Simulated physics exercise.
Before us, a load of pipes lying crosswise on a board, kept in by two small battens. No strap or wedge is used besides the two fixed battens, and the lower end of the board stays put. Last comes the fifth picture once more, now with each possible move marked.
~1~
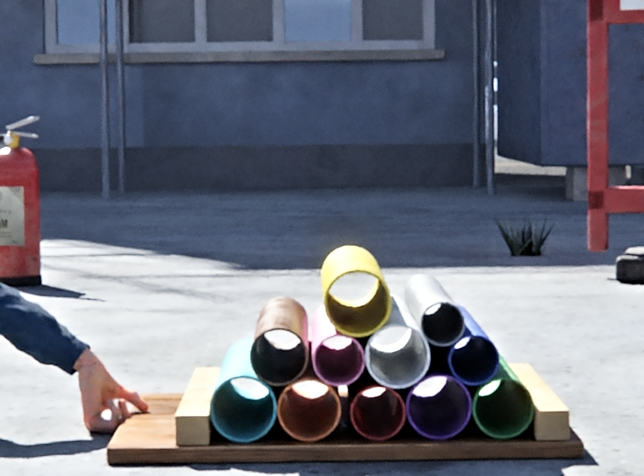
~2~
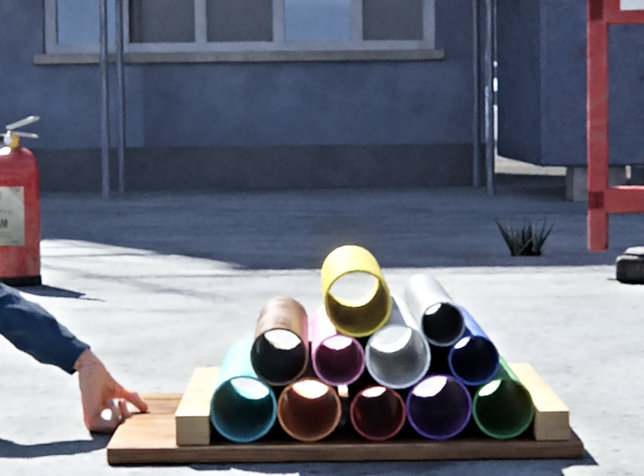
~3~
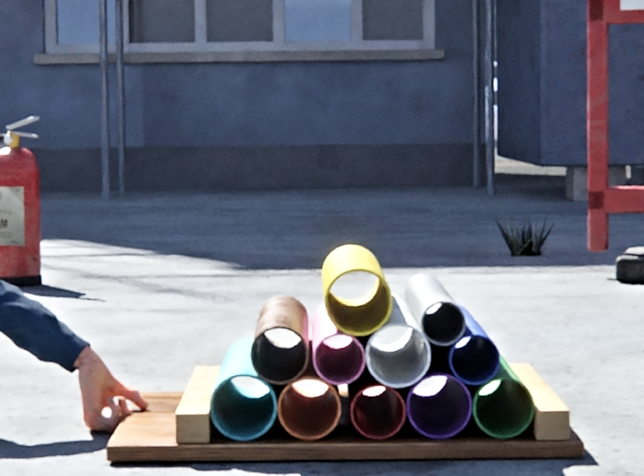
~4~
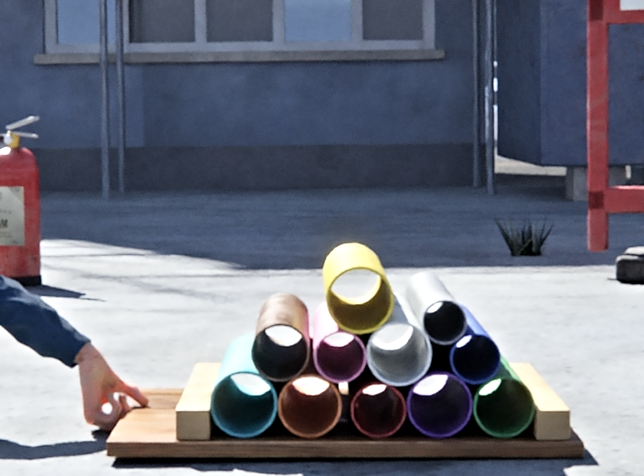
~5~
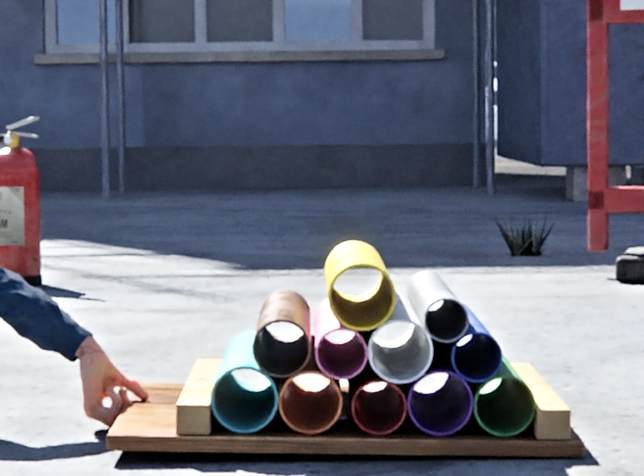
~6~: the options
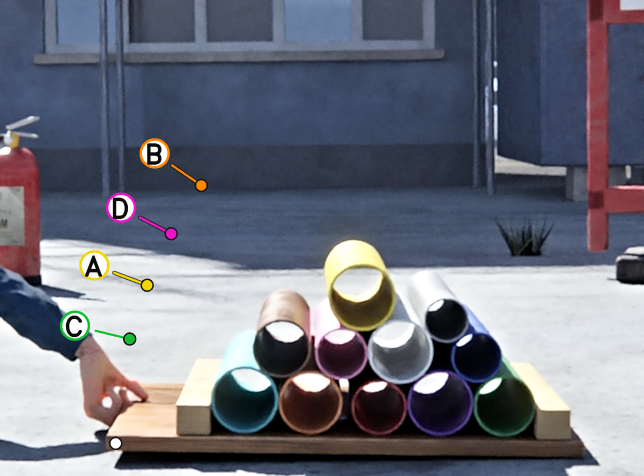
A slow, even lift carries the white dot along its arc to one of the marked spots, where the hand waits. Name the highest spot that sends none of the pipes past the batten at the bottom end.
The last mark within the limit is C.
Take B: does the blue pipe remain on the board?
The blue pipe: No.
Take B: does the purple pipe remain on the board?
Yes.
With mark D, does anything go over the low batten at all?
Yes.
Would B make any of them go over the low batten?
Yes.
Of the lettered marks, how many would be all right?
The number is one.
On the copy, A at (147, 285); B at (201, 185); C at (129, 339); D at (171, 234); the white dot at (116, 443).
On C. First, board at 12°.
Then, board at 15°.
Finally, board at 15°, none over the low batten.
By contrast, A four over the low batten (white, blue, yellow, grey); B six over the low batten; D six over the low batten.
